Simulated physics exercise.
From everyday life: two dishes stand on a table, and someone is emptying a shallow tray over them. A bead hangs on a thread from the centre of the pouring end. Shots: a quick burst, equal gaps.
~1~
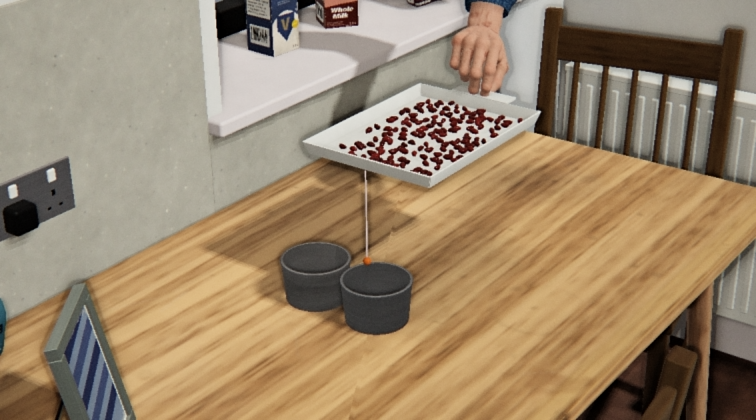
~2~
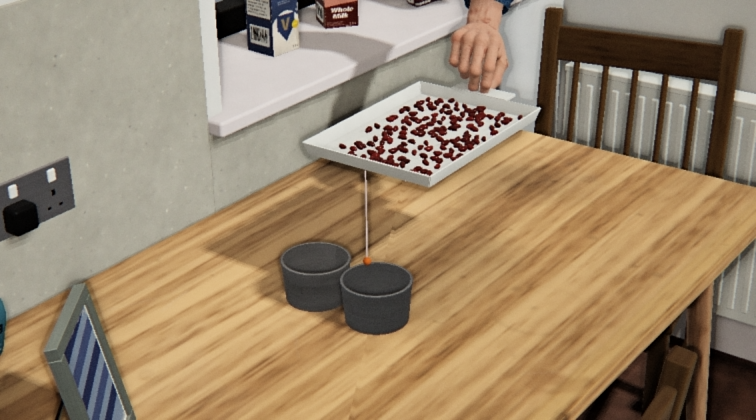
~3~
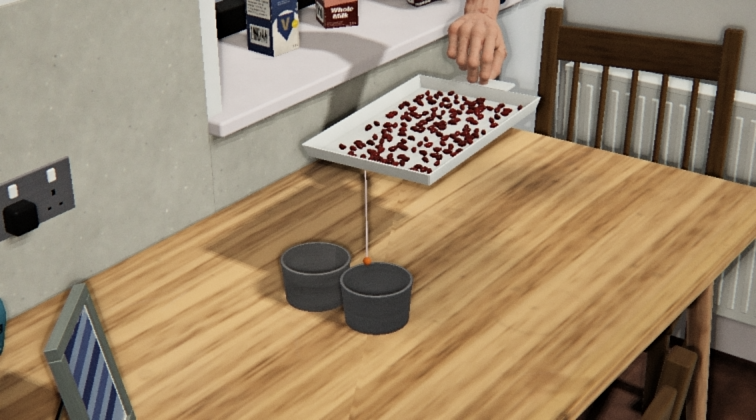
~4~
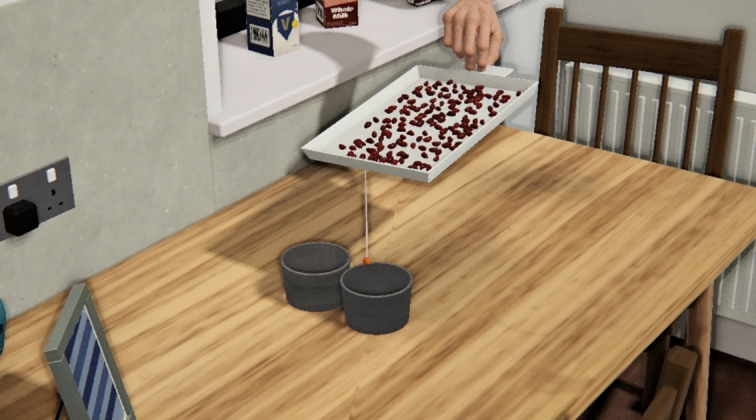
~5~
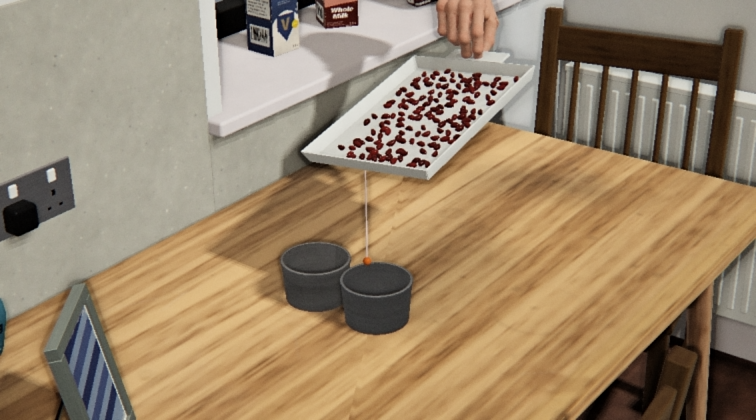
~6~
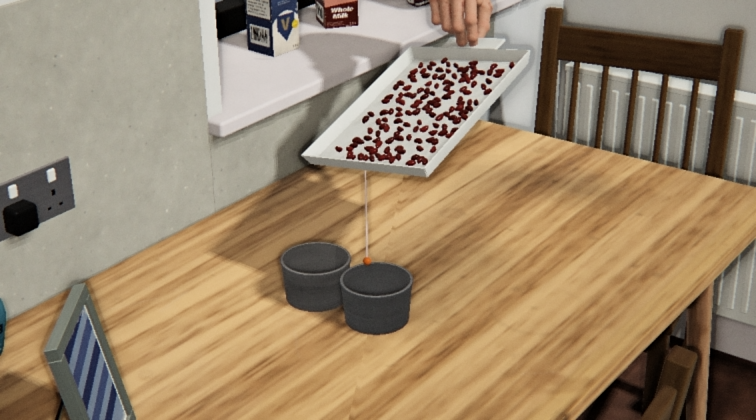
On a wooden table, two dark dishes stand beneath a shallow white tray of kidney beans with a bead hanging on a thread, as a hand gradually raises the tray's far end, tilting it toward its near left corner.
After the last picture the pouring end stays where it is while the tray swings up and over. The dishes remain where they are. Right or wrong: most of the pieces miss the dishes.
Wrong.
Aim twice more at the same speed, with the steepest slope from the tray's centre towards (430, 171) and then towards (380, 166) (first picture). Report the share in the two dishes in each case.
Around 10 percent for the first aim and around 30 percent for the second.
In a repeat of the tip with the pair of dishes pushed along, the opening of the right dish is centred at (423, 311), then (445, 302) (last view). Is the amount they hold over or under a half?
Try 1: Not up to half; try 2: Not up to half.
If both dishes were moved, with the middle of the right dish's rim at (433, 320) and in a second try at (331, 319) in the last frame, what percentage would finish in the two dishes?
You'd get 0 in a hundred first and 0 in a hundred after that.
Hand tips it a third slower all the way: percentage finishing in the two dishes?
About 80 %.
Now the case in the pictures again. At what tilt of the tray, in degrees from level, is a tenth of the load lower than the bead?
Close to 75 degrees, I reckon.
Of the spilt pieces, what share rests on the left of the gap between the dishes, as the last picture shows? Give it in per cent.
Looks to be around 100 per cent of the spill.
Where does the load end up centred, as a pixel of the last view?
Around (307, 289).
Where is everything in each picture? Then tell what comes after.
Corners of the pouring end (309, 141) and (429, 175), level; middle of the load (432, 134), kidney beans; left dish (295, 287); right dish (356, 309); bead on its thread (367, 261), in the first frame.
Corners of the pouring end (309, 142) and (429, 174), level; middle of the load (432, 133), in the second frame.
Corners of the pouring end (308, 144) and (428, 172), tipped barely, lowest at the left corner; middle of the load (431, 128), in the third frame.
Corners of the pouring end (307, 147) and (427, 170), tipped a little, lowest at the left corner; middle of the load (430, 121), in the fourth frame.
Corners of the pouring end (307, 150) and (425, 167), tipped a little, lowest at the left corner; middle of the load (429, 114), in the fifth frame.
Corners of the pouring end (307, 153) and (423, 165), tipped clearly, lowest at the left corner; middle of the load (426, 108); left dish (295, 287); right dish (356, 309), in the sixth frame.
Just after the last frame, tray tipped steeply; the larger part on the tray; just a few in the left dish; roughly a quarter in the air.
A moment on, tray tipped past a quarter turn; just a few on the tray; roughly two thirds in the left dish; roughly a quarter outside both; about a tenth in the air.
Further on, tray tipped past a quarter turn; the larger part in the left dish; roughly a quarter outside both.
When it is over, tray tipped past a quarter turn; not one in the right dish; the larger part in the left dish; roughly a quarter outside both.
